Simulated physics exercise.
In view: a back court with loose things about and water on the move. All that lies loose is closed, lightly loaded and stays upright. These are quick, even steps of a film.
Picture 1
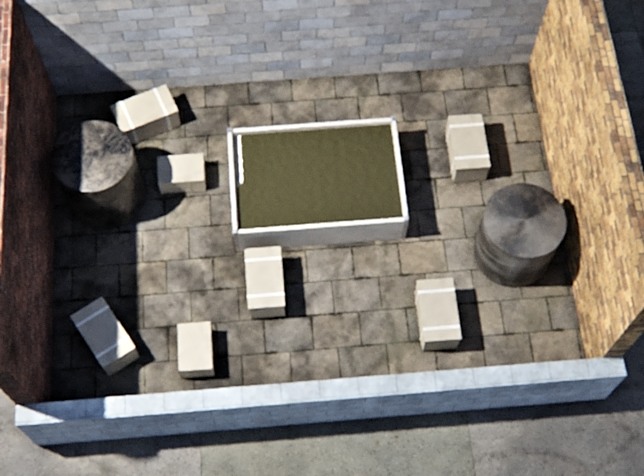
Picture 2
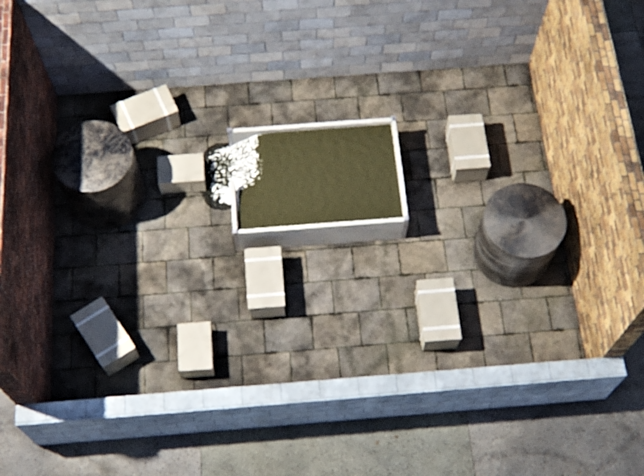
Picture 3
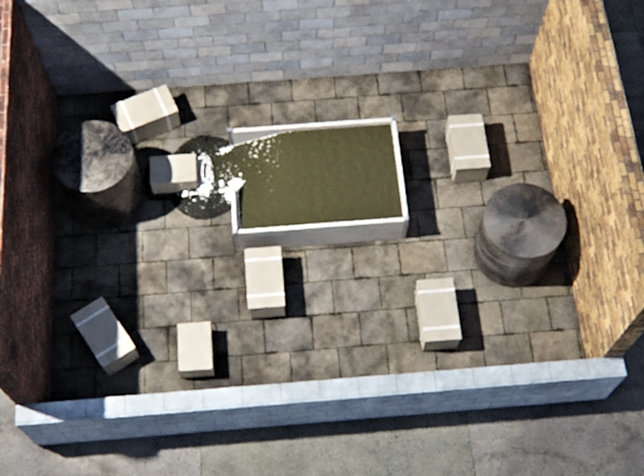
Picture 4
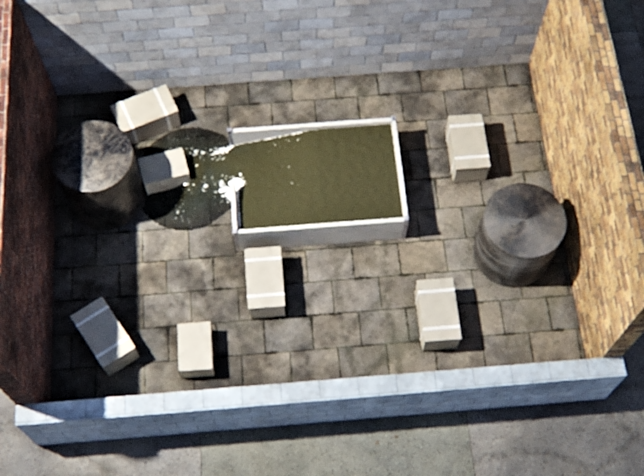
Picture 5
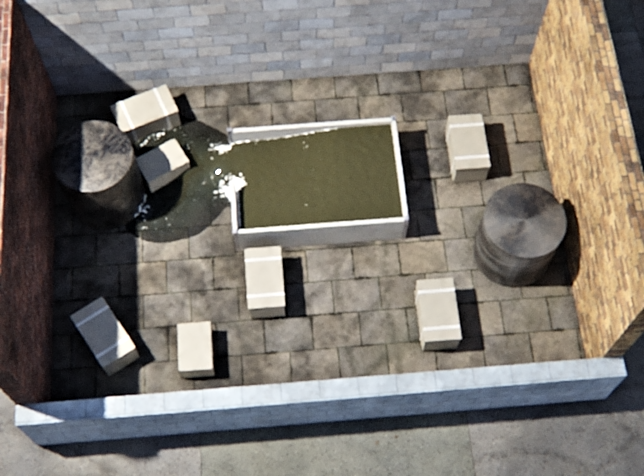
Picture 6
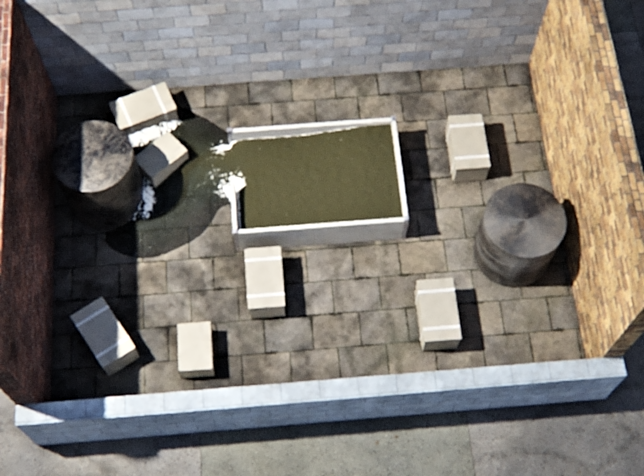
Murky green water breaks in white froth through the left end of a raised, white-walled tank in a paved, walled court. It spreads leftward over the paving and shoves the nearest pale box a short way left, turning it slightly, then foams around it and the dark round drum, while the other boxes barely move.
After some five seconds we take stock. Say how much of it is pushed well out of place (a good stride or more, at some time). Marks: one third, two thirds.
That comes to one to two thirds.
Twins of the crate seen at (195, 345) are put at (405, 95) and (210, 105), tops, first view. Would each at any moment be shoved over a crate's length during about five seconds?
As listed: No, pushed that far.
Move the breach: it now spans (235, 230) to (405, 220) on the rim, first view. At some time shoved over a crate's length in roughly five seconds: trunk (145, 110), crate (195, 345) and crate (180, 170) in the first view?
In that order: Less than that, that far or more, under that.
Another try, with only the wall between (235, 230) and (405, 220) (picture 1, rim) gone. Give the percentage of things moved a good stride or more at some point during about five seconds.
Near 60 in a hundred.
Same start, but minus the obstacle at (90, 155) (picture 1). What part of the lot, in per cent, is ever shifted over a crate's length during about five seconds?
Near 60 in a hundred.
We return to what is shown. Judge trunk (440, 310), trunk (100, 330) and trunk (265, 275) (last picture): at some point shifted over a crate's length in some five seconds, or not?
In turn: Short of that, yes, under that.
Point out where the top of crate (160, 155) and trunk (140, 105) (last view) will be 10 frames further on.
At about (70, 133) and (95, 86).
A moment on, 1 of 7 are well off their spots; 1 afloat.
Next, 2 of 7 are well off their spots; 2 afloat.
Later, 2 of 7 are well off their spots; 3 afloat.
In the end, 3 of 7 are well off their spots, and 3 have been at some point; 4 afloat.
